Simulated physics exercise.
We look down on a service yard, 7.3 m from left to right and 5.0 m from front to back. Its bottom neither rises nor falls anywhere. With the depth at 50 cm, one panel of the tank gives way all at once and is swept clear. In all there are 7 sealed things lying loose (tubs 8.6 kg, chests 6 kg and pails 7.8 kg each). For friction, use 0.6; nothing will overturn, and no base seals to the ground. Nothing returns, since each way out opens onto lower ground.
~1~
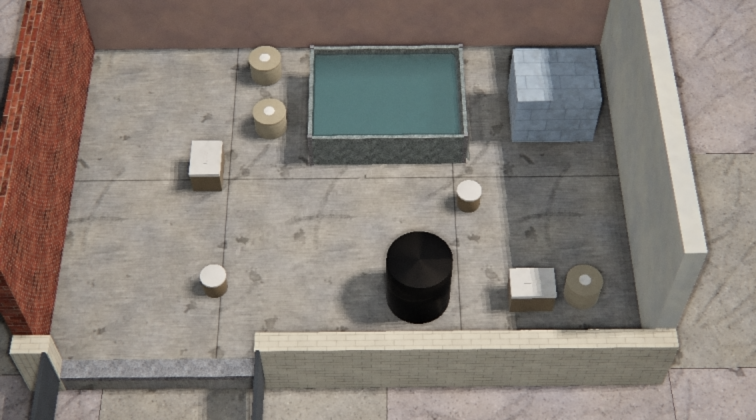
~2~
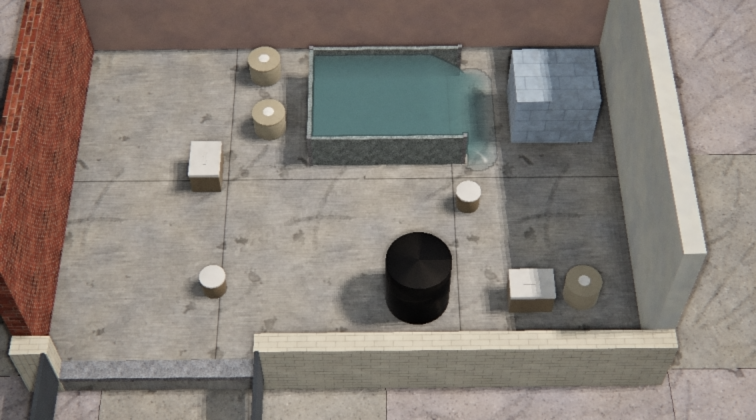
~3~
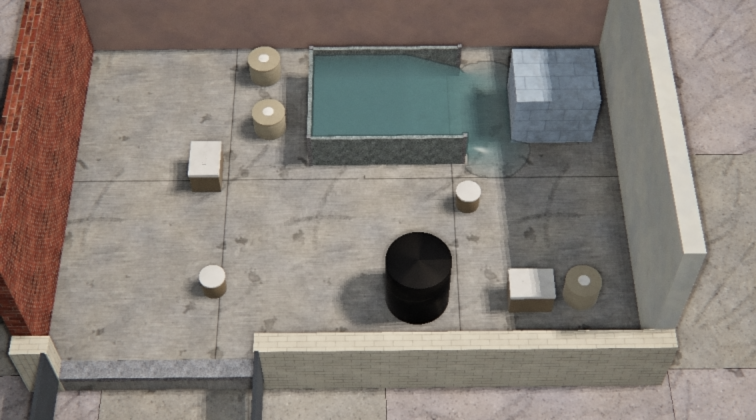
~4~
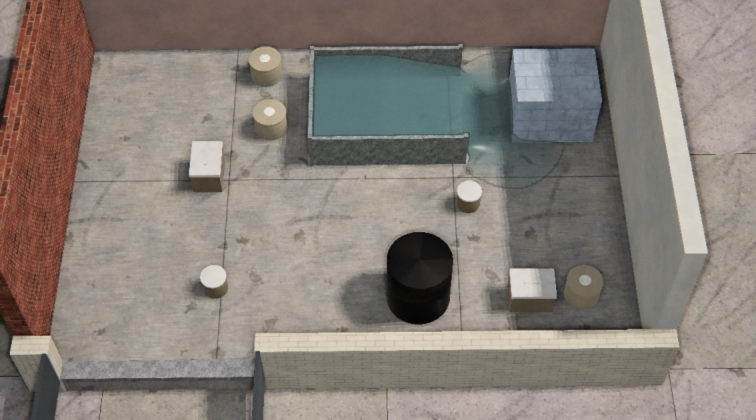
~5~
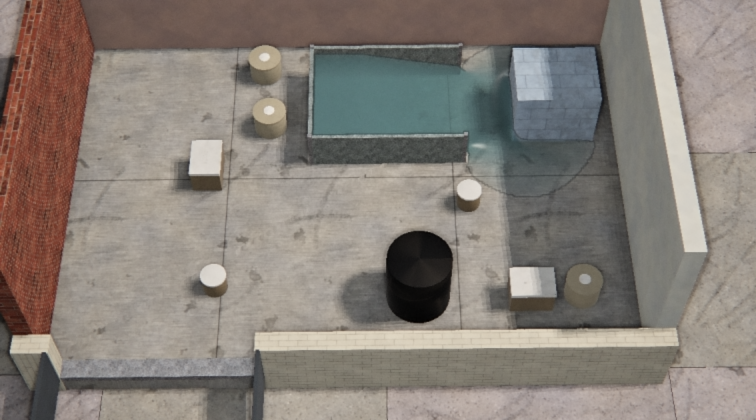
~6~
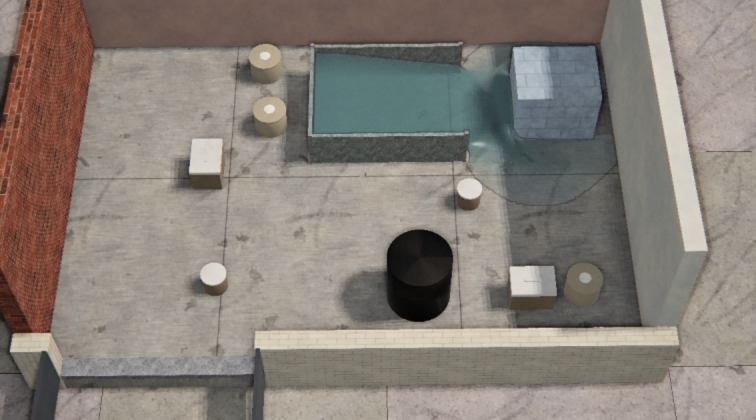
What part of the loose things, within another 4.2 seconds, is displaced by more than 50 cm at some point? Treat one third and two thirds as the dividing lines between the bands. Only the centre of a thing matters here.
I expect under a third of them.
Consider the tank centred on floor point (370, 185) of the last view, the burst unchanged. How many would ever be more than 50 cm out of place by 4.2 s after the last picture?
In that case the number is 3.
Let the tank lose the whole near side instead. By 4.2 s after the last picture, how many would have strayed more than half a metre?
Then it comes to 3 of them.
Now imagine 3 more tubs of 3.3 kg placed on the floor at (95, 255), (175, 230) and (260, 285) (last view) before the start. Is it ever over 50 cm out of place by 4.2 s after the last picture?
Outcome: Stays within first, stays within next, stays within last.
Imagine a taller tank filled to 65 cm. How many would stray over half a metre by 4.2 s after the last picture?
The answer would then be 2.
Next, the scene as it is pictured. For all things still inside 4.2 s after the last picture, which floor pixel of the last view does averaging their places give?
Centre of the remaining things: Roughly (335, 208).
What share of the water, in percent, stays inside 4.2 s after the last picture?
Close to 100 in a hundred parts remain.
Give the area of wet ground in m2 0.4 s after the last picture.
About 8.0 m2.
Then, 0.4 s after the last picture 0 of 7 are over 50 cm from their spots; 0 afloat.
Then, 1.5 s after the last picture 0 of 7 are over 50 cm from their spots; 0 afloat.
Then, 2.8 s after the last picture 2 of 7 are over 50 cm from their spots; 2 afloat.
Then, 4.2 s after the last picture 2 of 7 are over 50 cm from their spots, and 2 have been at some point; 2 afloat.
